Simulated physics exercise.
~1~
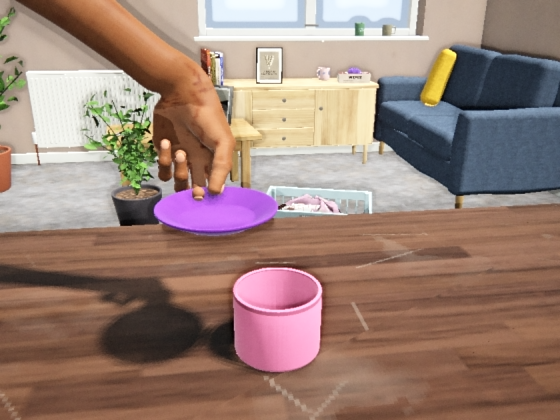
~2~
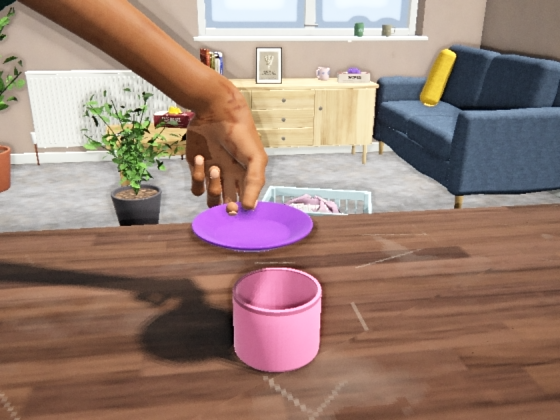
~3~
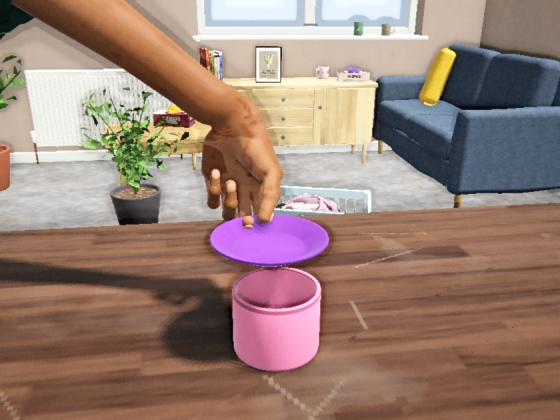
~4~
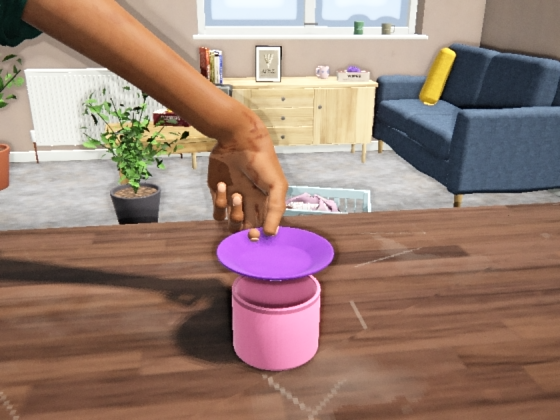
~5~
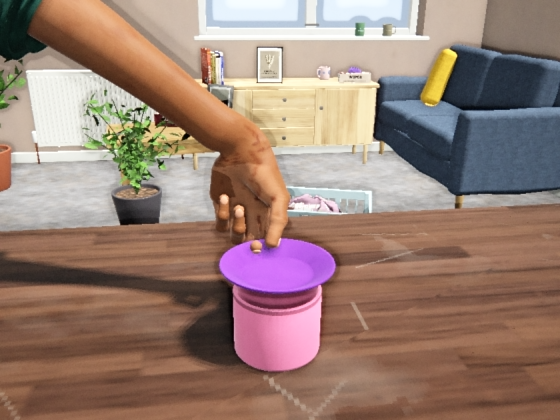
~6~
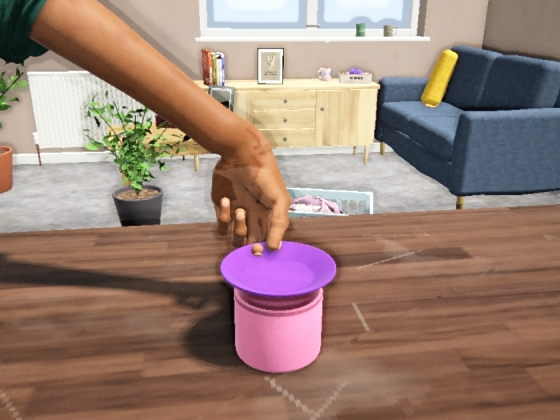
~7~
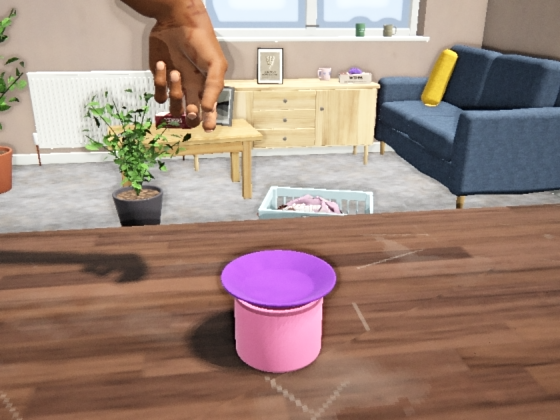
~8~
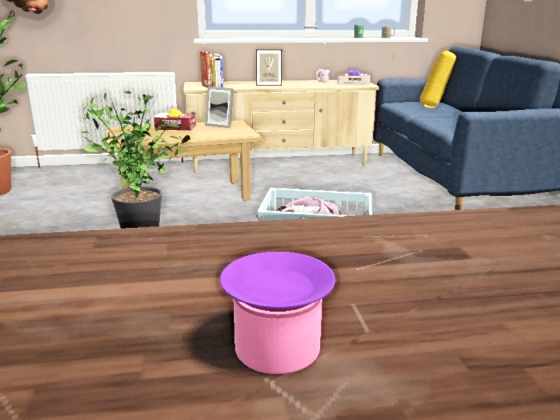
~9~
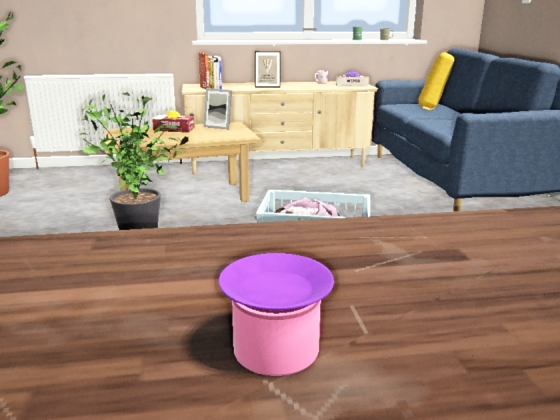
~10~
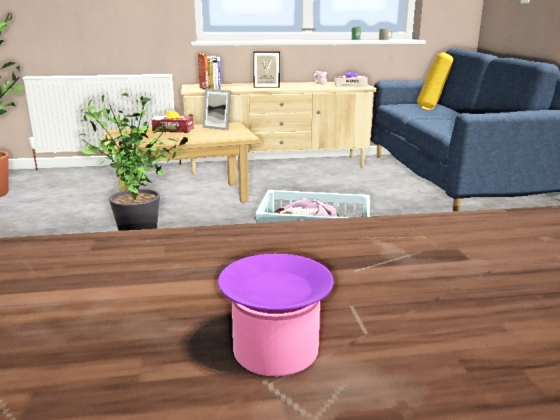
At first, a hand holds a purple saucer above a wooden table, up and to the left of an open pink cup, with a sofa, a plant and a cabinet in the room behind. The hand carries the saucer to the right and lowers it until it is over the cup. It then eases the saucer down onto the rim. The fingers let go, and the hand draws back up and to the left, out of view. The saucer stays put, resting on the rim and covering the opening of the pink cup like a lid.
